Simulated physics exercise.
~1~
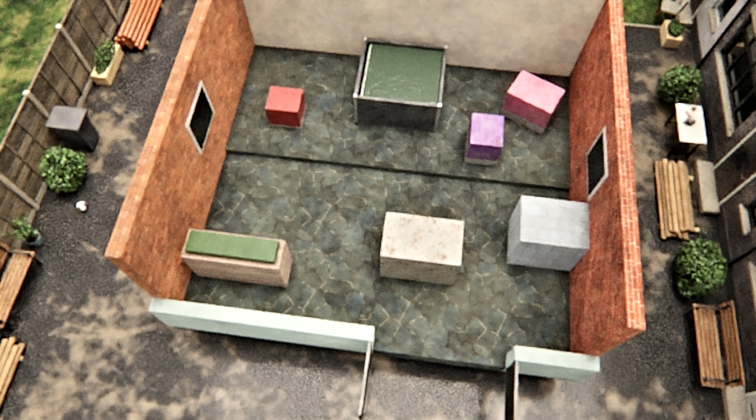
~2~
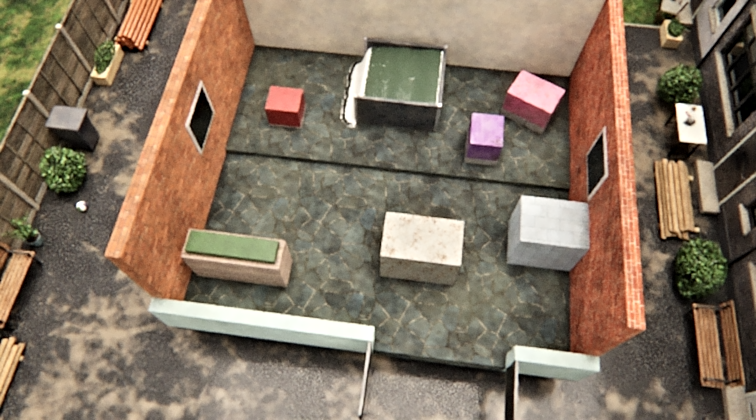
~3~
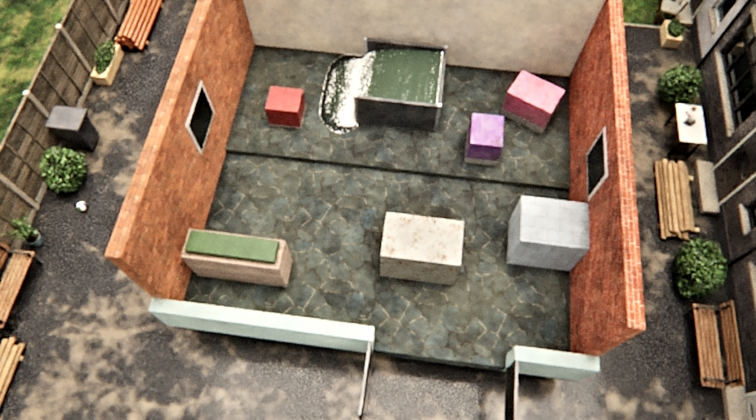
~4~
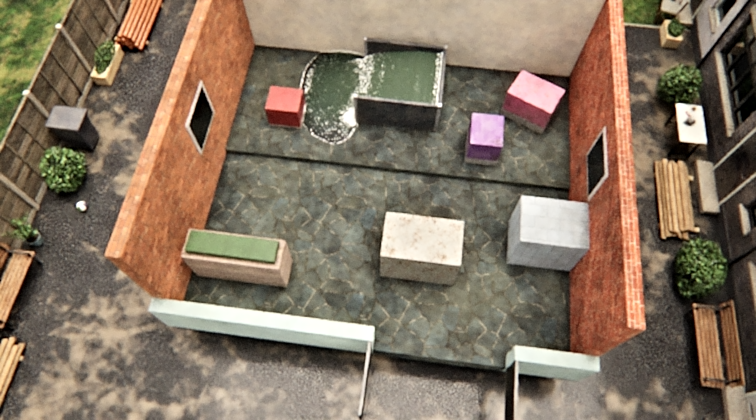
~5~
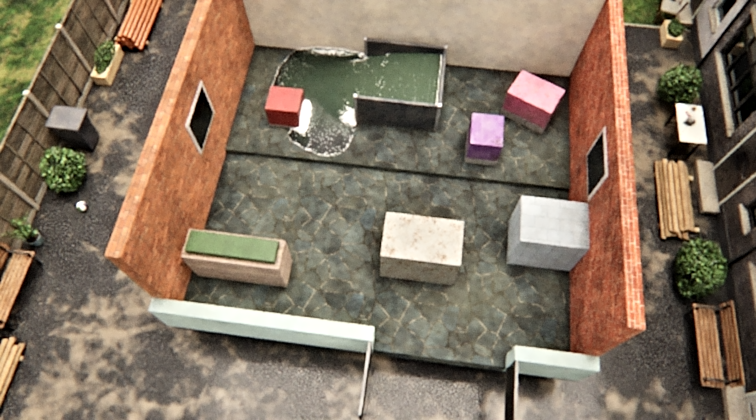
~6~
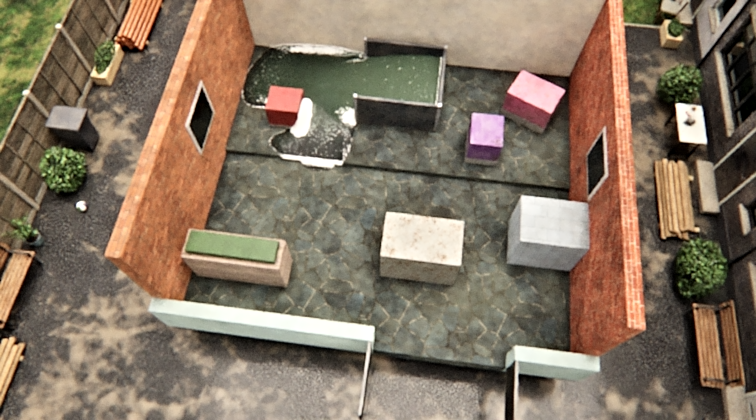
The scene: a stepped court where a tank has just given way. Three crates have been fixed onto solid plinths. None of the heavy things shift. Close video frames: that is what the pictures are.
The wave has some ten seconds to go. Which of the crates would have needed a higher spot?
Result: The purple crate is never reached, the pink crate is never reached, the red crate is reached.
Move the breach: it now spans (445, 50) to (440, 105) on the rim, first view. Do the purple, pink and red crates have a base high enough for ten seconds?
Going through them, the purple crate gets reached, the pink crate gets reached and the red crate is never reached.
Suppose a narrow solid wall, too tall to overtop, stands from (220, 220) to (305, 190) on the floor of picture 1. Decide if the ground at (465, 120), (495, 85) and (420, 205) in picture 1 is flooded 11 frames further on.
As listed: No water, dry, dry.
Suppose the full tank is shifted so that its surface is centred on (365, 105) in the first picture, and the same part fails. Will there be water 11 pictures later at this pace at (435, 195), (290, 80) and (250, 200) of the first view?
The first spot is not reached, the second inundated, and the third inundated.
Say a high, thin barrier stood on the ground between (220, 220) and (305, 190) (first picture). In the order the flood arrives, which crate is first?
Looks like the crate marked red.
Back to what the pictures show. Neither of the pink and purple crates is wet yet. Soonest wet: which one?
My pick is the crate marked pink.
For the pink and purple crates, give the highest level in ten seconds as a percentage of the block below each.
30 and 10 %, roughly.
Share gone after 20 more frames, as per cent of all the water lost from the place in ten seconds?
Near 0 in a hundred.
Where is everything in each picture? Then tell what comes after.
Still water in the open tank at (401, 74), in the first picture.
Water pours out at (363, 86) and has run to (354, 125), in the second picture.
Water pours out at (363, 87) and has run to (331, 124), in the third picture.
Water pours out at (363, 88) and has run to (304, 119), in the fourth picture.
Water pours out at (363, 88) and has run to a hidden place, in the fifth picture.
Water pours out at (363, 88) and has run to (248, 79), in the sixth picture.
A moment on, water covers 20 % of the floor; the purple crate not reached, the pink crate not reached, the red crate water round its plinth.
Next, water covers 35 % of the floor; the purple crate not reached, the pink crate not reached, the red crate water round its plinth.
Then, water covers 40 % of the floor; the purple crate not reached, the pink crate not reached, the red crate water round its plinth.
Later, water covers 70 % of the floor; the purple crate not reached, the pink crate water round its plinth, the red crate water round its plinth.
In the end, water covers 80 % of the floor; the purple crate stayed above the water, the pink crate stayed above the water, the red crate was topped.
